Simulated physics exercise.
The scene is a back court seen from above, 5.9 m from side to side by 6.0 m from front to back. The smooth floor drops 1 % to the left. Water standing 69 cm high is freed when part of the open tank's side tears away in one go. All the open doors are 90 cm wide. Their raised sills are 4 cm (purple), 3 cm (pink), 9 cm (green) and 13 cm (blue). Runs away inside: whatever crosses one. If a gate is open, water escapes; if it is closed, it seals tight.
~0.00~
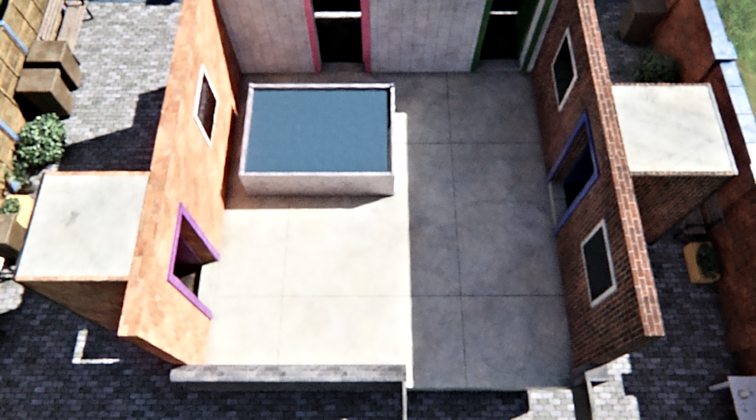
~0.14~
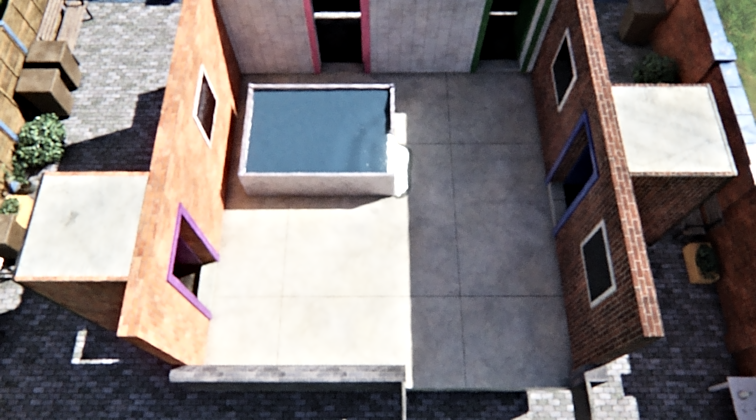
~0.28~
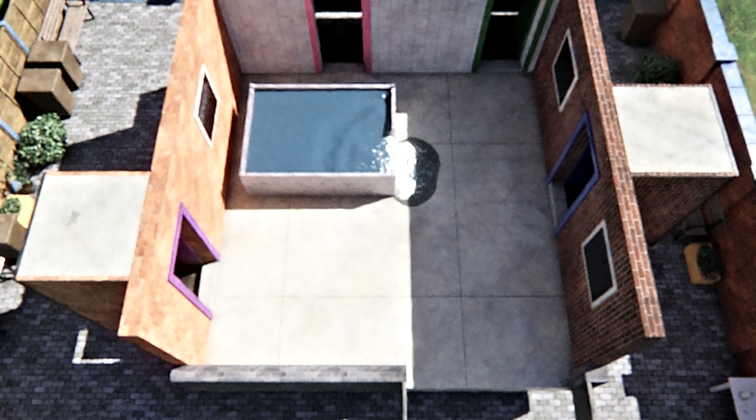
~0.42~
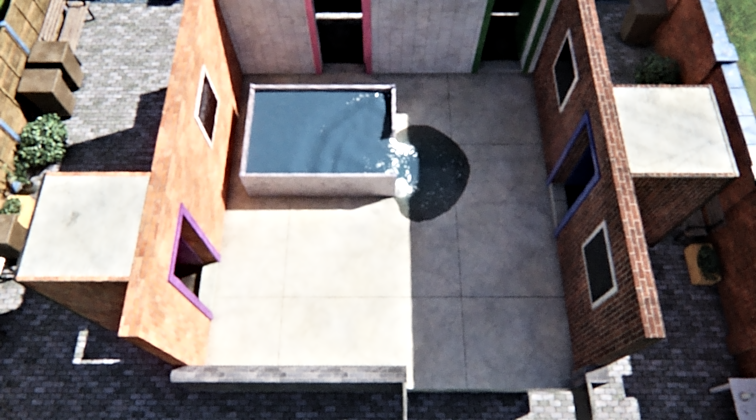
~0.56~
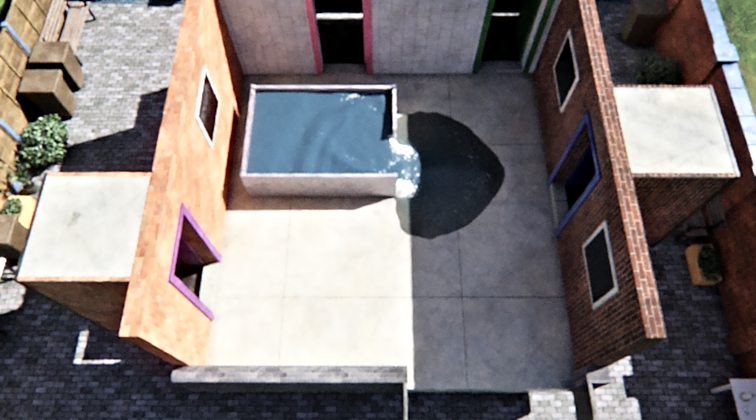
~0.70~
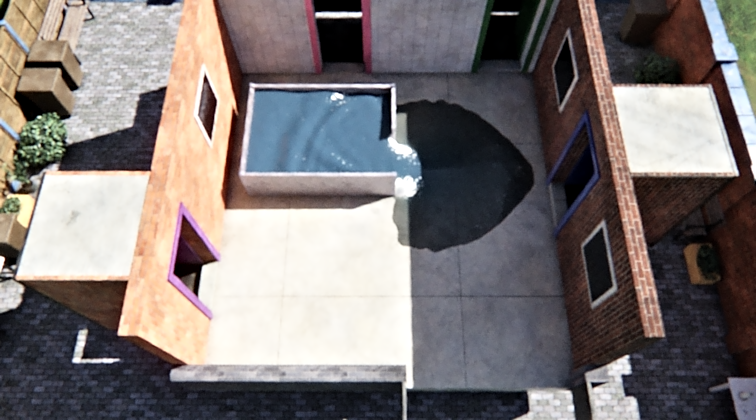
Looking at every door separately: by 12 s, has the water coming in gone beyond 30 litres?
In order: For the purple door I'd say within the limit; for the pink door I'd say within the limit; for the green door I'd say above the limit; for the blue door I'd say above the limit.
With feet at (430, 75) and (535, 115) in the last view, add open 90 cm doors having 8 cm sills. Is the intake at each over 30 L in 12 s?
In the order given, lower then higher.
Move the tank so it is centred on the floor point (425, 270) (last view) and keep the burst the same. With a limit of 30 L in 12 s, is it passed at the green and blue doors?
For the green door, the amount is too high; for the blue door, the amount is acceptable.
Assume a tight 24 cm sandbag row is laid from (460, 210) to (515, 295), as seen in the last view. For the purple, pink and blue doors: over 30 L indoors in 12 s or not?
Note - purple: Limit held; pink: Limit held; blue: Limit exceeded.
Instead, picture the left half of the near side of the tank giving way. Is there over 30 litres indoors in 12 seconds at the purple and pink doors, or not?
Checking each door against the limit: Purple tops it, pink does not exceed it.
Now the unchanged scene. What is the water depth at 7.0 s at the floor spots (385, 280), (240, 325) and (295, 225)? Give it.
Approximately 1, 0 and 0 centimetres, going through them in turn.
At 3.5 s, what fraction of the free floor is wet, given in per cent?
Close to 45 in a hundred.
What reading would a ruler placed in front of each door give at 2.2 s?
Depths in centimetres - purple: 0, pink: 0, green: 15, blue: 26.
After 1.4 s water covers 30 % of the floor and is deepest (36 cm) near (404, 173); purple door not reached, pink door not reached, green door not reached, blue door 15 cm at the sill, 12 L in.
After 2.2 s water covers 40 % of the floor and is deepest (31 cm) near (404, 173); purple door not reached, pink door not reached, green door 15 cm at the sill, 2 L in, blue door 26 cm at the sill, 60 L in.
After 3.5 s water covers 45 % of the floor and is deepest (23 cm) near (527, 79); purple door not reached, pink door not reached, green door 19 cm at the sill, 64 L in, blue door 20 cm at the sill, 126 L in.
After 7.0 s water covers 60 % of the floor and is deepest (14 cm) near (404, 173); purple door not reached, pink door 3 cm at the sill, 0 L in, green door 13 cm at the sill, 150 L in, blue door 12 cm at the sill, 152 L in.
After 12.0 s water covers 80 % of the floor and is deepest (12 cm) near (242, 87); purple door 2 cm at the sill, 0 L in, pink door 5 cm at the sill, 9 L in, green door 7 cm at the sill, 162 L in, blue door 6 cm at the sill, 152 L in.
